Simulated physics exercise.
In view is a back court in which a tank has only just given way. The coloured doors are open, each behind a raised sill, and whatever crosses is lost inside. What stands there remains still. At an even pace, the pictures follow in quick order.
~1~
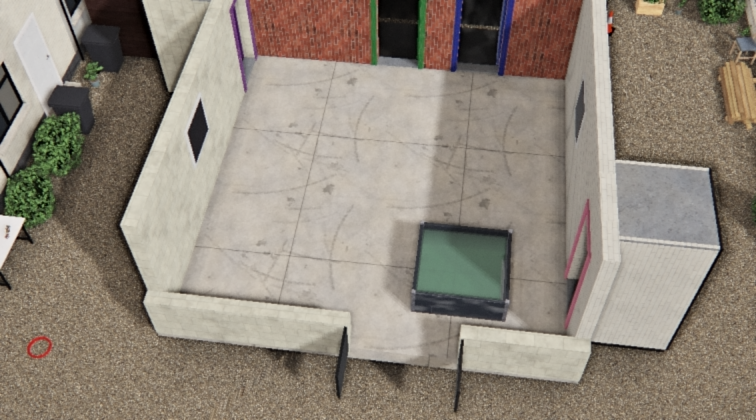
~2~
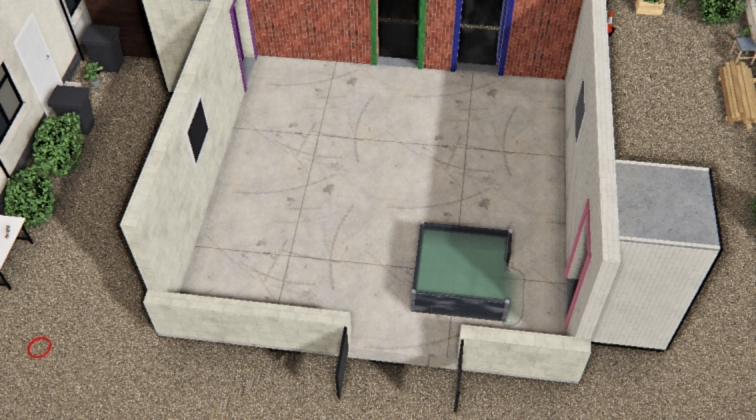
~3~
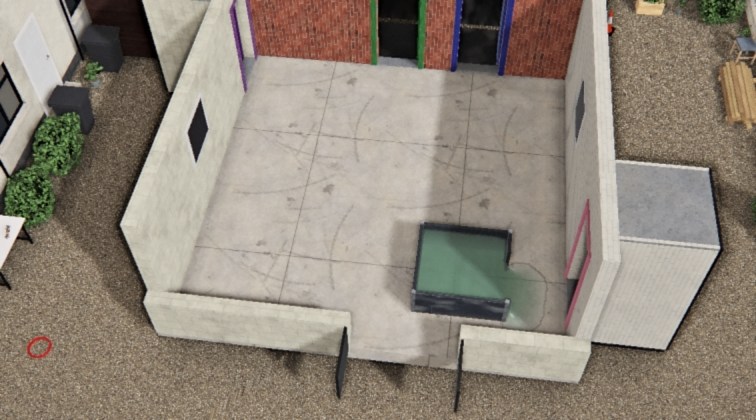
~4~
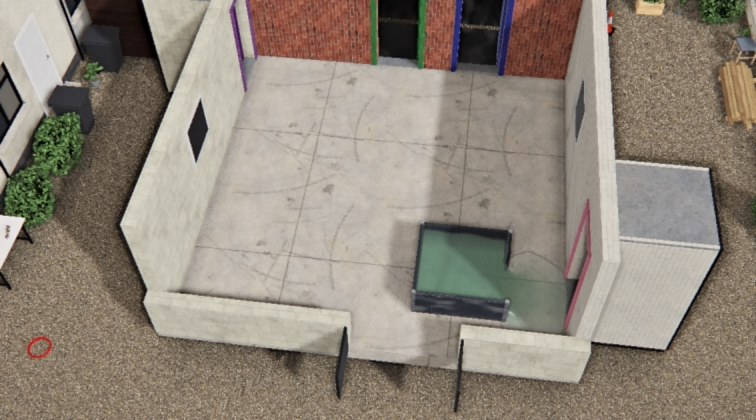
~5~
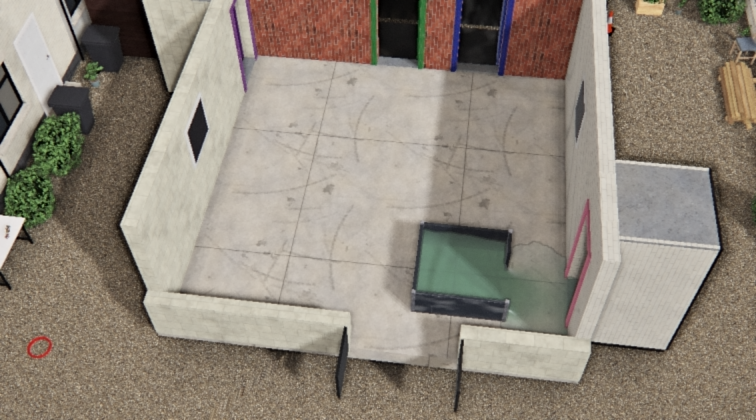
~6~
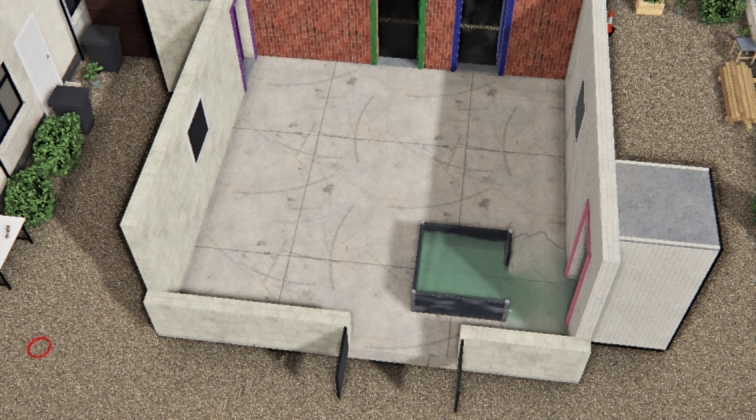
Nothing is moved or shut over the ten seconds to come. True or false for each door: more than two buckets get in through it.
The purple door: False; the pink door: True; the green door: False; the blue door: False.
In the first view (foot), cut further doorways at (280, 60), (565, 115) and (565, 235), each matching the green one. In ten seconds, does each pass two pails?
In order: Falls short, falls short, falls short.
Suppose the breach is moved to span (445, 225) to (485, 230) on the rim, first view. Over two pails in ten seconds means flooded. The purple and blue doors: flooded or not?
The purple door falls short and the blue door exceeds the limit.
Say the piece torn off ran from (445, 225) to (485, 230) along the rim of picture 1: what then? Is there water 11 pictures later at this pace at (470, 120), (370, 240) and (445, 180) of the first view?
The first spot is soaked, the second spared and the third soaked.
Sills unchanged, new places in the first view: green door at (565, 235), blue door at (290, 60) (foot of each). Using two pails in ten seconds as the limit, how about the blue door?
For the blue door, it remains below.
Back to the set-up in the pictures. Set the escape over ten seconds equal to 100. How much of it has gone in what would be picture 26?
Near 70 in a hundred.
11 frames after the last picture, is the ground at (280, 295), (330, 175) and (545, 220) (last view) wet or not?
In turn, the points end up high and dry, high and dry and soaked.
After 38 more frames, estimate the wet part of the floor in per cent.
About 30 in a hundred.
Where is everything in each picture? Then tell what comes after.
Still water in the tank at (463, 264), in the first frame.
The front is at (509, 321), out from the gap at (504, 290), in the second frame.
The front is at (530, 326), out from the gap at (504, 290), in the third frame.
Water pours out at (504, 290) and has run to (566, 283), in the fourth frame.
The front is at a hidden place, out from the gap at (504, 290), in the fifth frame.
Water pours out at (504, 290) and has run to a hidden place, in the sixth frame.
A moment on, water covers 5 % of the floor; the purple door not reached, the pink door far over two buckets in, the green door not reached, the blue door not reached.
Next, water covers 10 % of the floor; the purple door not reached, the pink door far over two buckets in, the green door not reached, the blue door not reached.
Then, water covers 20 % of the floor; the purple door not reached, the pink door far over two buckets in, the green door not reached, the blue door not reached.
Later, water covers 30 % of the floor; the purple door not reached, the pink door far over two buckets in, the green door not reached, the blue door not reached.
In the end, water covers 25 % of the floor; the purple door not reached, the pink door far over two buckets in, the green door not reached, the blue door wet at the sill, nothing in.
